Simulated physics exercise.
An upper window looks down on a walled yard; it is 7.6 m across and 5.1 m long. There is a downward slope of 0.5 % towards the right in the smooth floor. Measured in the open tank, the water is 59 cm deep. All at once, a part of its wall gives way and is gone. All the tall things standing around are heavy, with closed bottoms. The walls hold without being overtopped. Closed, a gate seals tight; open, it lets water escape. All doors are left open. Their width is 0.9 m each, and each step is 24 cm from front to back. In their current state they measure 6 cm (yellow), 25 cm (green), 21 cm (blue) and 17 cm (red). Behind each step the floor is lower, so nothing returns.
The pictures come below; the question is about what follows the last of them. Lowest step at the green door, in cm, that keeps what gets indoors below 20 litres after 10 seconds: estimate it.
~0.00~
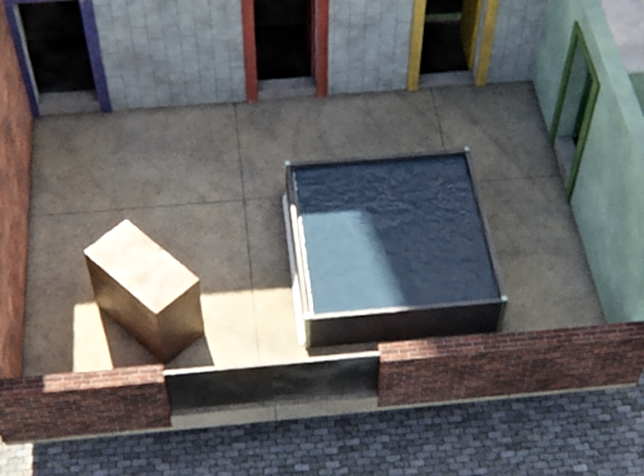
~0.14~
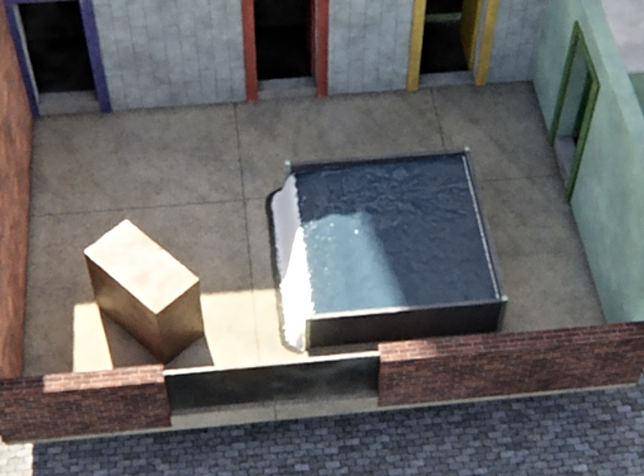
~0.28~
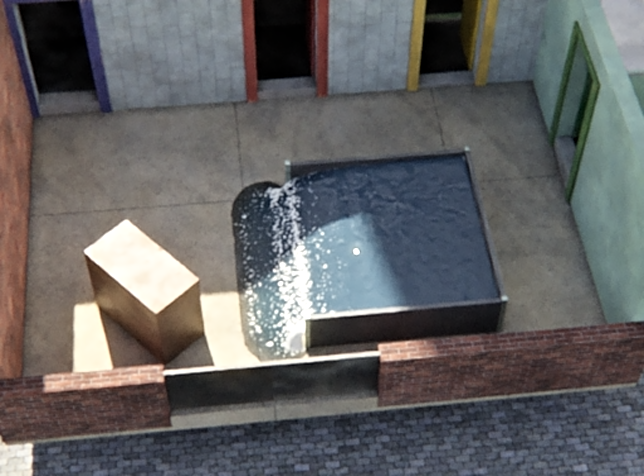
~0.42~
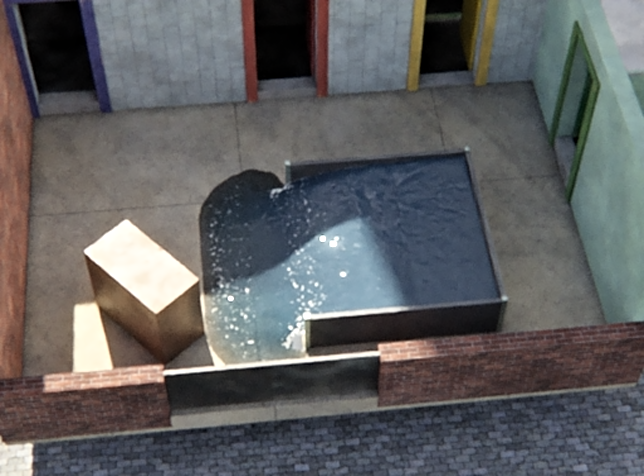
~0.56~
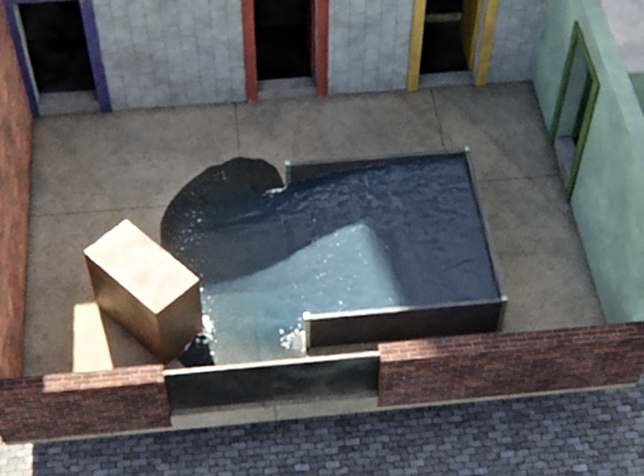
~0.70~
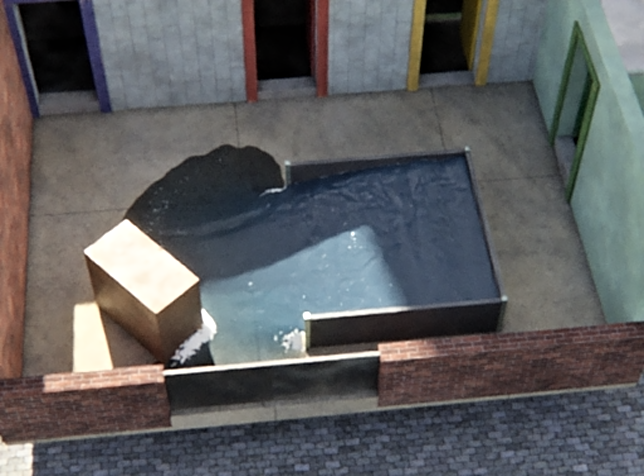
My estimate is 11.5 cm.
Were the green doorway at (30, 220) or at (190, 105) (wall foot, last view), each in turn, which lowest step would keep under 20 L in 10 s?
26 and 13.5 cm.
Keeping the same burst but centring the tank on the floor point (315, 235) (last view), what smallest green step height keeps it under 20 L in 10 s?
Some 7.5 cm.
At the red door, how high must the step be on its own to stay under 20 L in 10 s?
At red, about 7.0 cm.
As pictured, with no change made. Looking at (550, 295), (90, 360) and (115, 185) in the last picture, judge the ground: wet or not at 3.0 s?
In order: Untouched, soaked, soaked.
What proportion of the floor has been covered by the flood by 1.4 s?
I'd say near 35 percent is wet.
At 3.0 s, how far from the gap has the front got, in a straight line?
About 4.8 m.
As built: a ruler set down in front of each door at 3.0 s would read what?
Door by door, in centimetres - yellow 0, green 0, blue 40, red 0.
After 1.4 s water covers 35 % of the floor, deepest (38 cm) near (191, 314); it has not reached the green door.
After 3.0 s water covers 55 % of the floor, deepest (44 cm) near (58, 116); it has not reached the green door.
After 10.0 s water covers 100 % of the floor, deepest (18 cm) near (532, 82); 14 cm at the green door, 0 litres in over its 25 cm step.
At the green door as built, the water arrived by 6.3 s and peaked near 15 cm at 9.0 s.
With a step of 10.5 cm, 27 litres would have come in within the 10 s; with 12.5 cm, 12 litres. So under 20 litres takes about 11.5 cm.
